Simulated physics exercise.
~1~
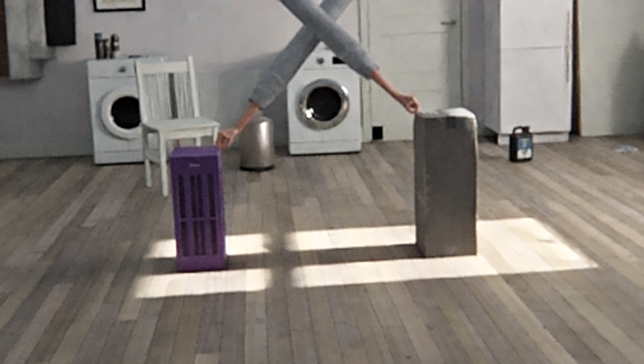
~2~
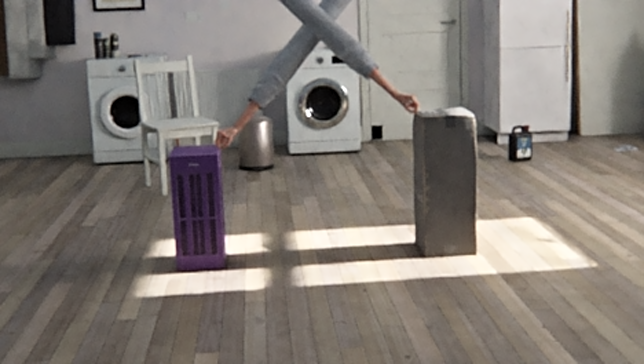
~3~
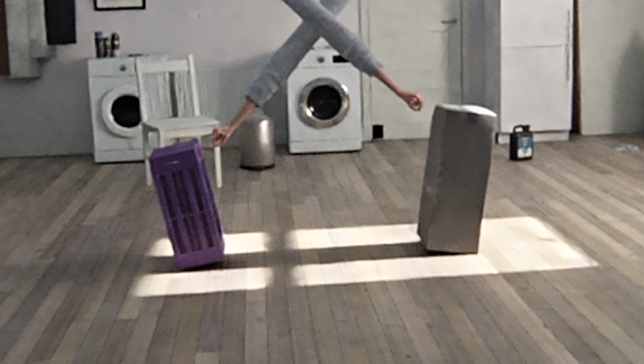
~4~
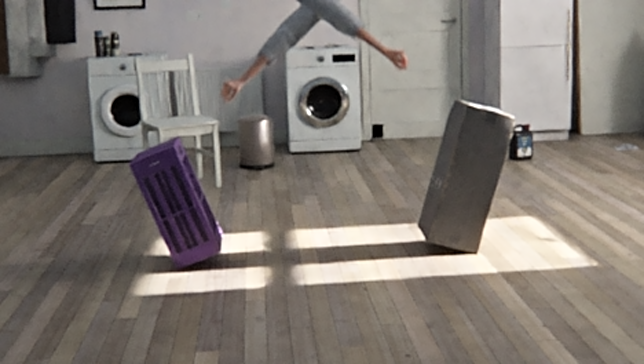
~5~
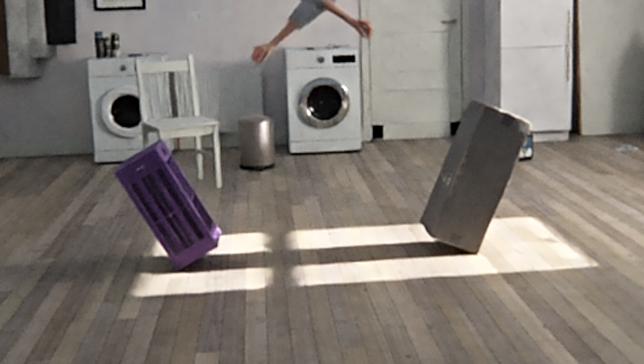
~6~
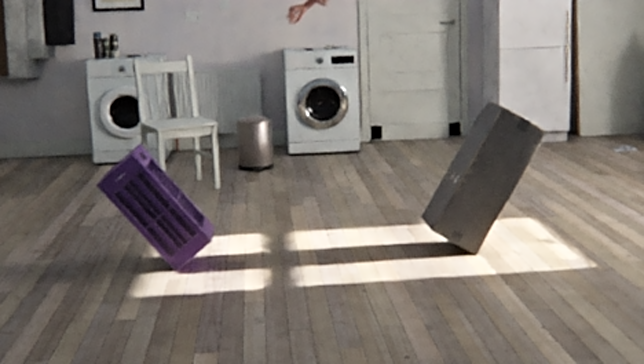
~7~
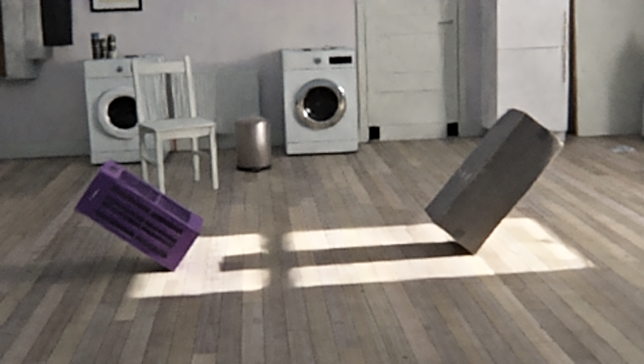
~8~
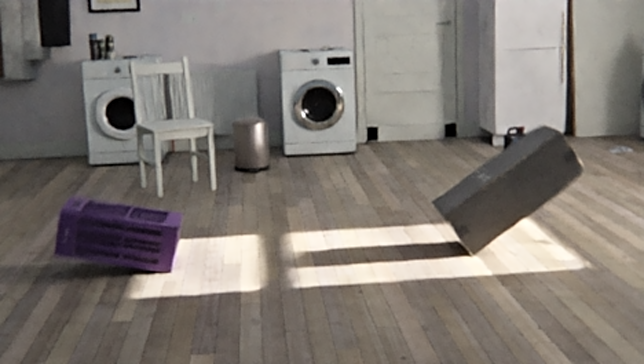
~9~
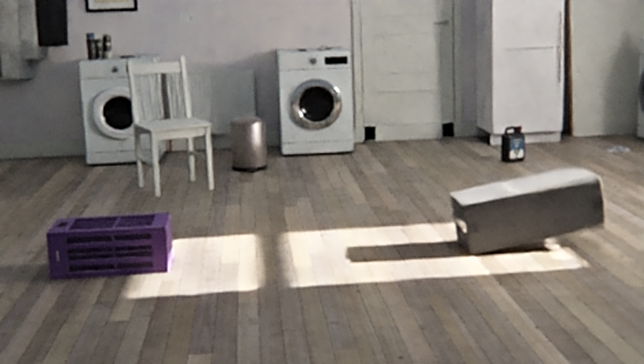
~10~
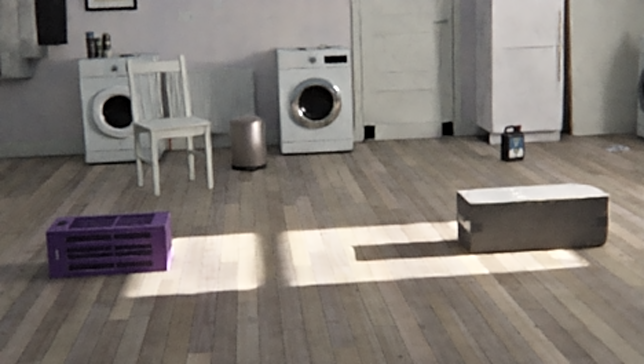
The video shows crossed arms reaching down to a purple crate and a taller grey box standing upright on a wooden floor, then withdrawing as the crate tips left and the box tips right, until both topple and lie on their sides.
